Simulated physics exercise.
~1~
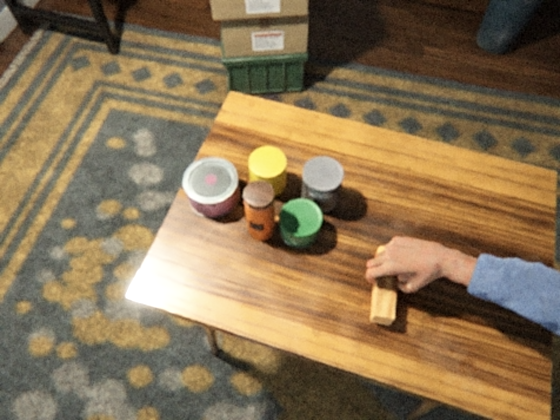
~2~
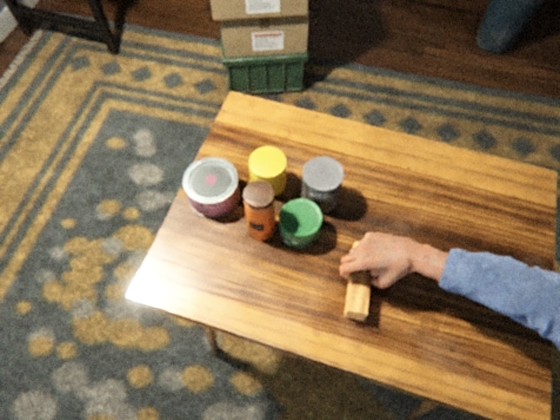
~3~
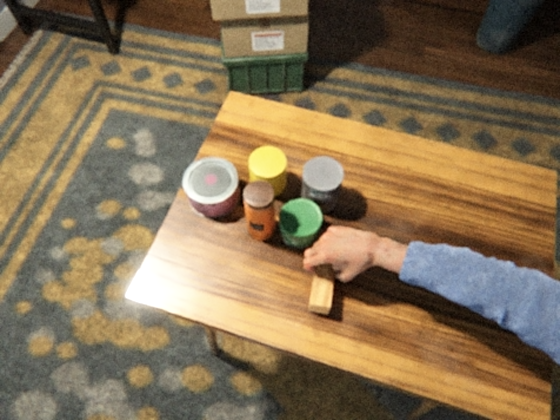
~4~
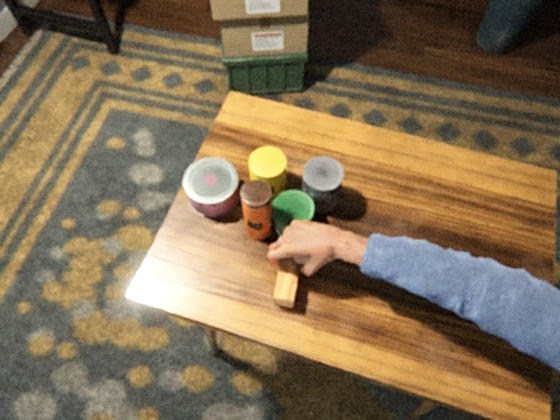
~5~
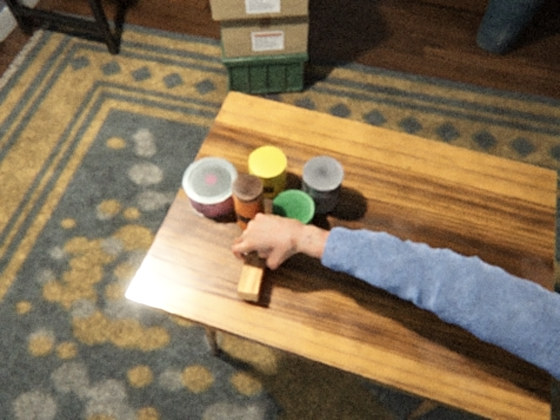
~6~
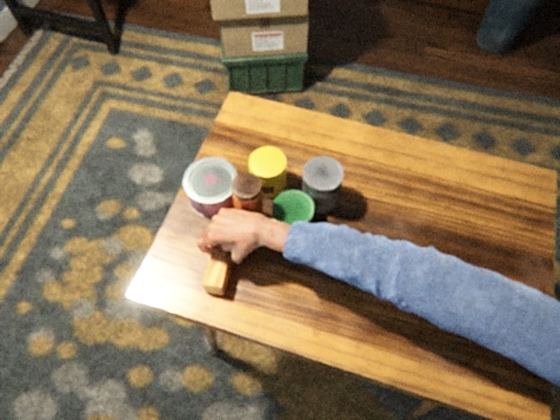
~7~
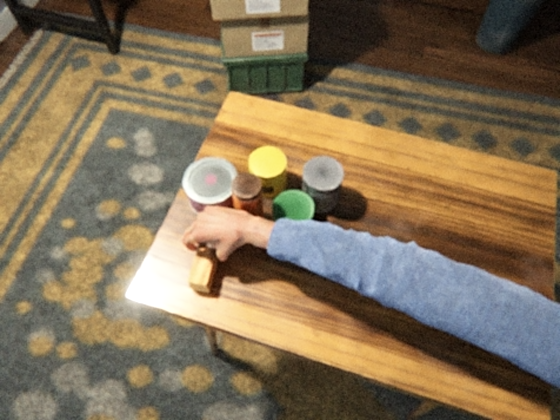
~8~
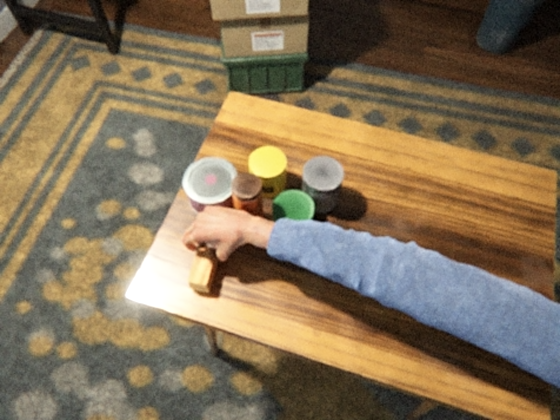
A hand slides a wooden block left across a table, nudging containers, and stops.
